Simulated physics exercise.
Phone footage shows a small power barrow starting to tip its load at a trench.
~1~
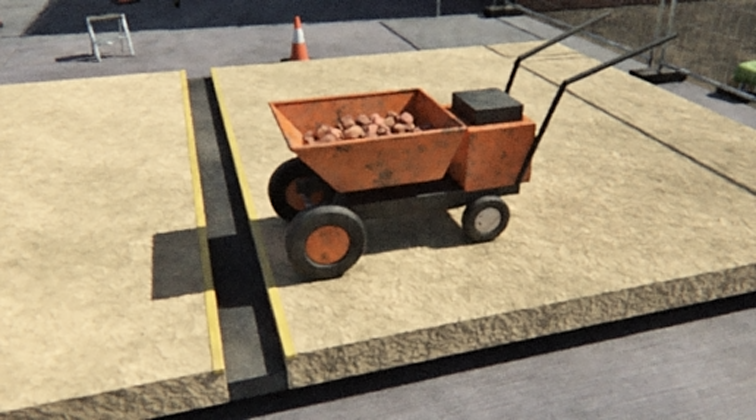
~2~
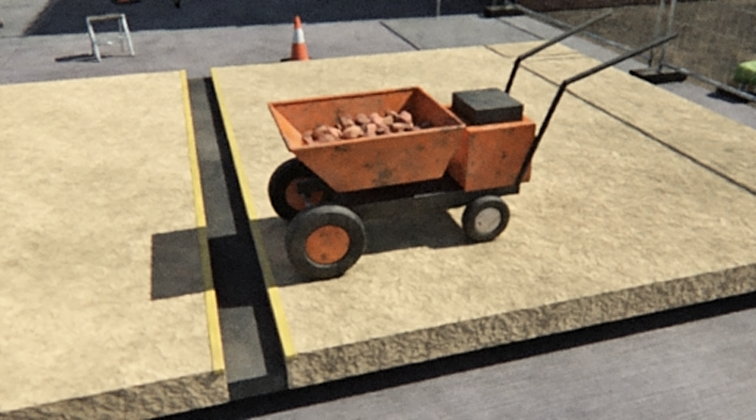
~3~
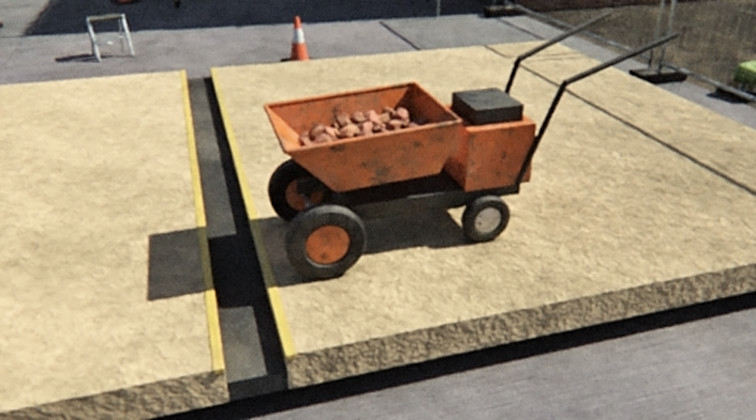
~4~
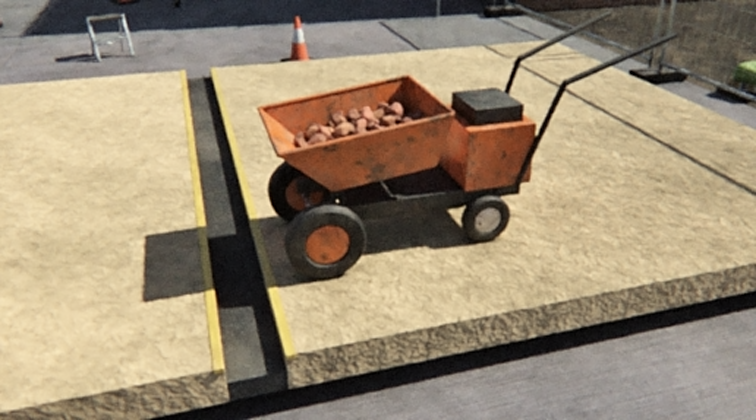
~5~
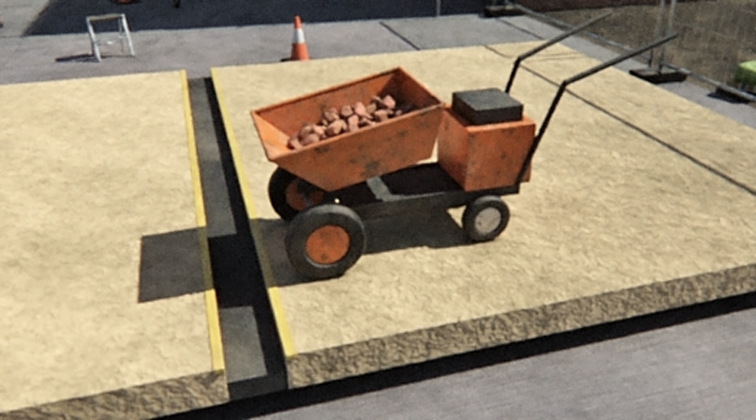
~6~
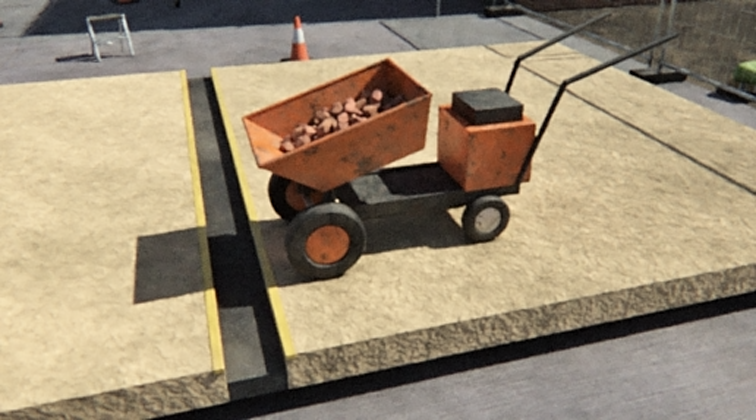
Orange power barrow loaded with rubble standing beside a narrow trench, its skip slowly tilting forward to the left.
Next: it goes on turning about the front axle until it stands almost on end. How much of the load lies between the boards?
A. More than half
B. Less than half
Less than half (B).
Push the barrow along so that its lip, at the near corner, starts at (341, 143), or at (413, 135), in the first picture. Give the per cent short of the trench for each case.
0 % and 60 %.
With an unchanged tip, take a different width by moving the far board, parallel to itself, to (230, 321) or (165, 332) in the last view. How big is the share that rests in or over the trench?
Roughly 0 % first, 70 % second.
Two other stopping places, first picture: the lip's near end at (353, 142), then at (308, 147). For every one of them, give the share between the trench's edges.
About 70 per cent, then about 30 per cent.
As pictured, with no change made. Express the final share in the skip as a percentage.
Around 0 in a hundred.
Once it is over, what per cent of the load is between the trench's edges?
Around 10 per cent.
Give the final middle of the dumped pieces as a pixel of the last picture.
The centre comes to rest near (164, 266).
Soon, skip tipped steeply; all in the skip.
A while on, skip tipped right over; about two thirds in the skip; about a quarter beyond it; a stray few falling.
Towards the end, skip tipped right over; a small part in the skip; a small part in or heaped over the trench; nearly all beyond it.
Finally, skip tipped right over; a stray few in the skip; a small part in or heaped over the trench; most beyond it.
